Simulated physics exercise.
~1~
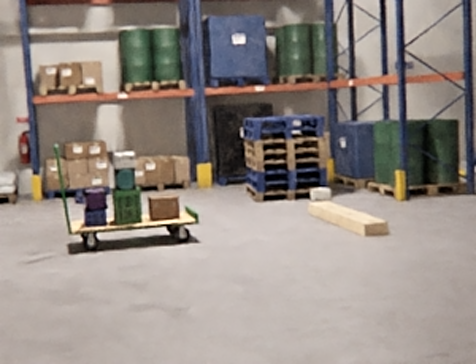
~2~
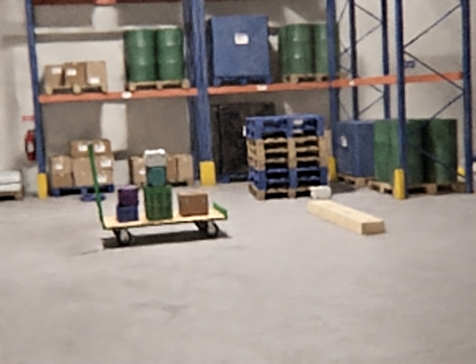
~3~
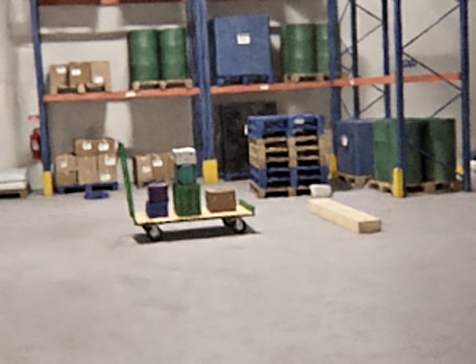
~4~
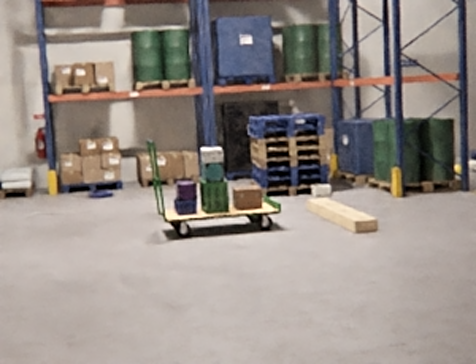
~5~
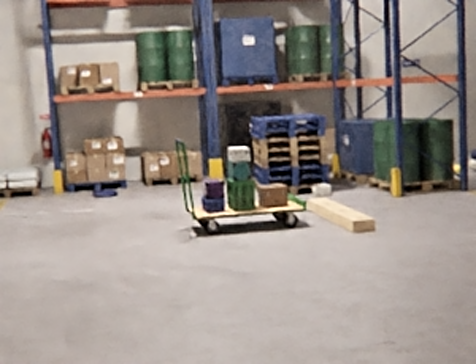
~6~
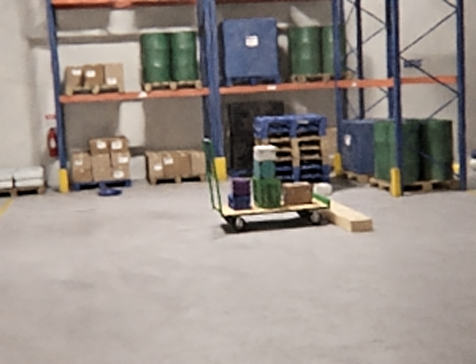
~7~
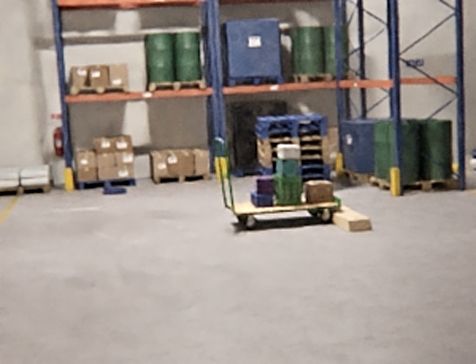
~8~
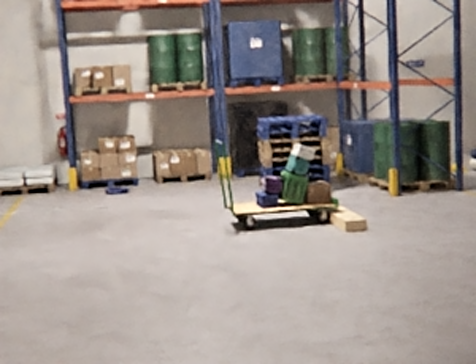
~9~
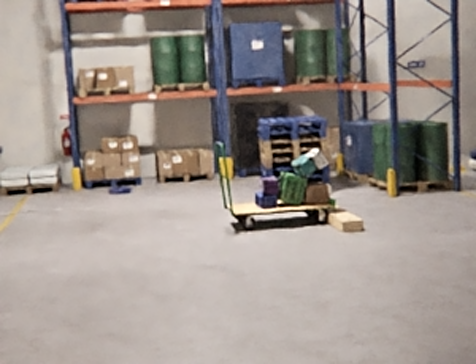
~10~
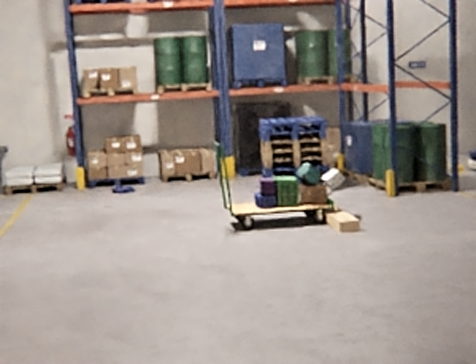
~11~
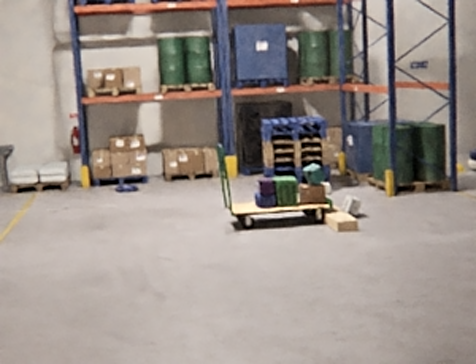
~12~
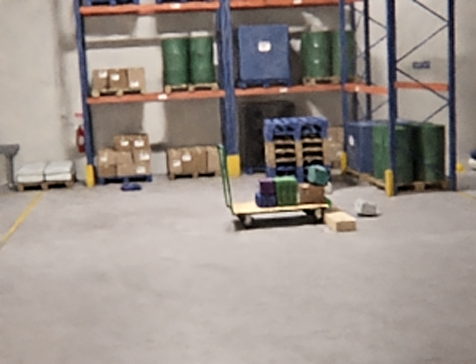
At the start, a flat cart with a green handle rolls right across a warehouse floor, carrying purple, blue, green and brown containers, with smaller teal and white ones stacked on the green crate. Shelves of drums and boxes stand behind it. The cart reaches a pale wooden beam and stops short. The green crate leans to the right, and the teal and white pieces tip off its top. The crate settles upright again while the white one tumbles over the front edge to the floor. It rests beyond the beam, and the teal one stays aboard with the others.
